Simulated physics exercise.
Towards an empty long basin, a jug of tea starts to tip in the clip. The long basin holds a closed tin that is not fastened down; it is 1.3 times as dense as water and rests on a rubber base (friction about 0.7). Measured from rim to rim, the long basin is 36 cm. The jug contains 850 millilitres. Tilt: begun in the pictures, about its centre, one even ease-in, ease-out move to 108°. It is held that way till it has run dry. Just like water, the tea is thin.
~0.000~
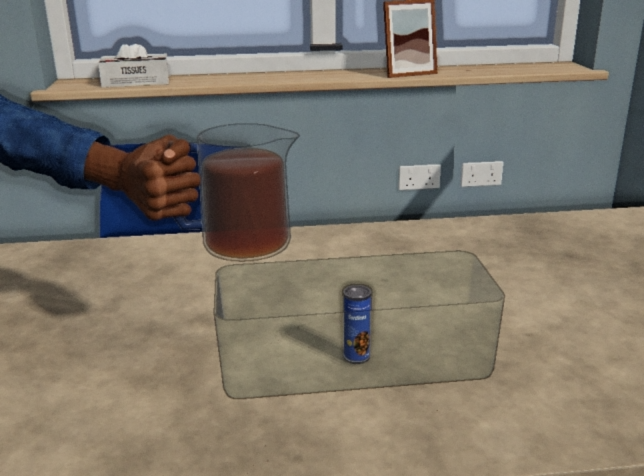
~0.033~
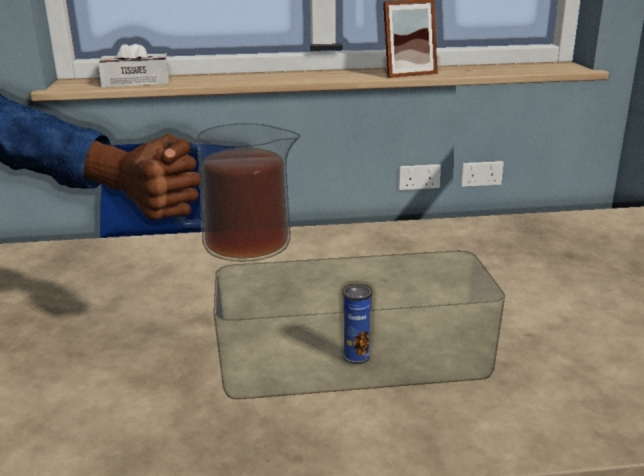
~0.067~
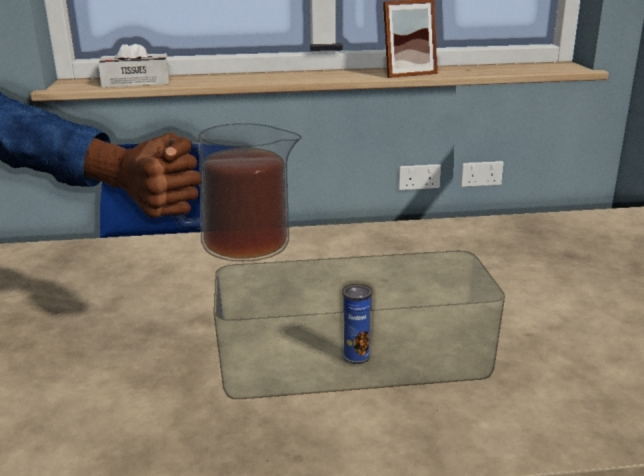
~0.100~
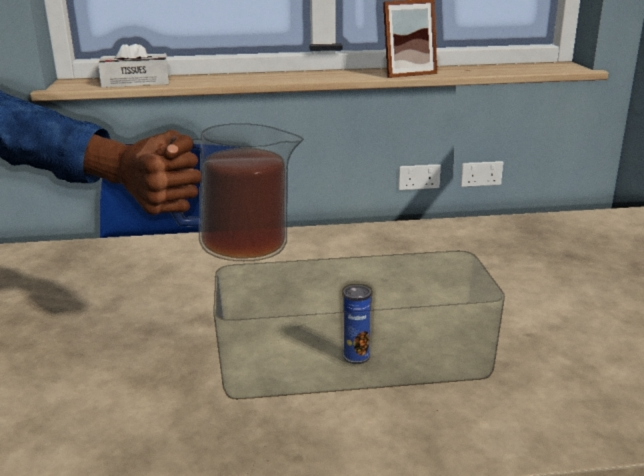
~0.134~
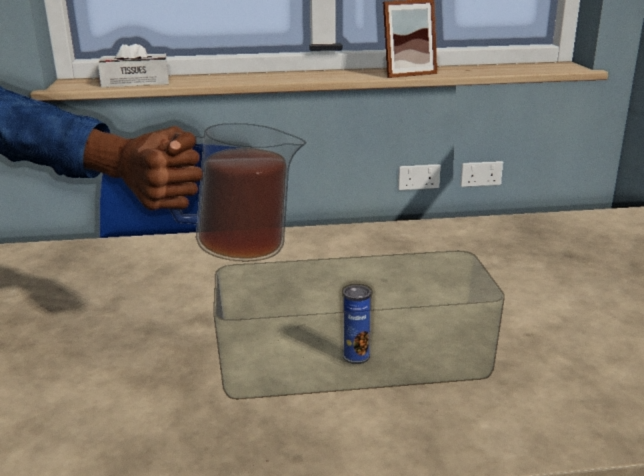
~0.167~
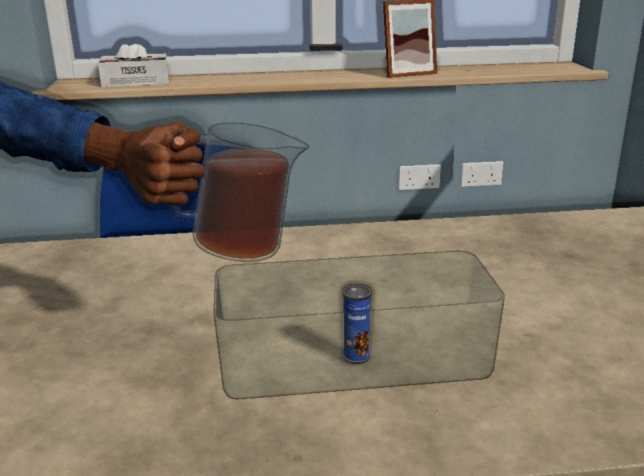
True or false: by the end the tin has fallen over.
True.
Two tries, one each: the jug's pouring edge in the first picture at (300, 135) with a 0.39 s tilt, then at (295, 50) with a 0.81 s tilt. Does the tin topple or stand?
First it tips over; then it stays on its base.
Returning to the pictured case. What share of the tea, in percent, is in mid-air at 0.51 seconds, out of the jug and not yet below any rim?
Roughly 12 percent.
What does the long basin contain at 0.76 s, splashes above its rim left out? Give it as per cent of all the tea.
Near 44 per cent of the total.
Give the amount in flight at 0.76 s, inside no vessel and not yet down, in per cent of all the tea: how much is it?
Something like 22 per cent is in the air then.
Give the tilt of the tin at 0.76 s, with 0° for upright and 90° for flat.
The tilt comes to near 0°.
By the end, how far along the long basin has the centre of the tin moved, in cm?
In the end the tin's centre has shifted about 7.0 centimetres.
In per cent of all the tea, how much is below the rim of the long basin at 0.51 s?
Roughly 1 per cent.
Then, 0.51 s in, the tilt is 75° and 87 per cent is still to pour; the tin stands where it began.
Then, 0.76 s in, the tilt is 107° and 35 per cent is still to pour; the tin stands where it began.
Then, 1.02 s in, the tilt is 108° and 6 per cent is still to pour; the tin leans 11°.
Then, 1.31 s in, the tilt is 108° and 0 per cent is still to pour; the tin lies on its side.
Finally, the tin lies on its side.
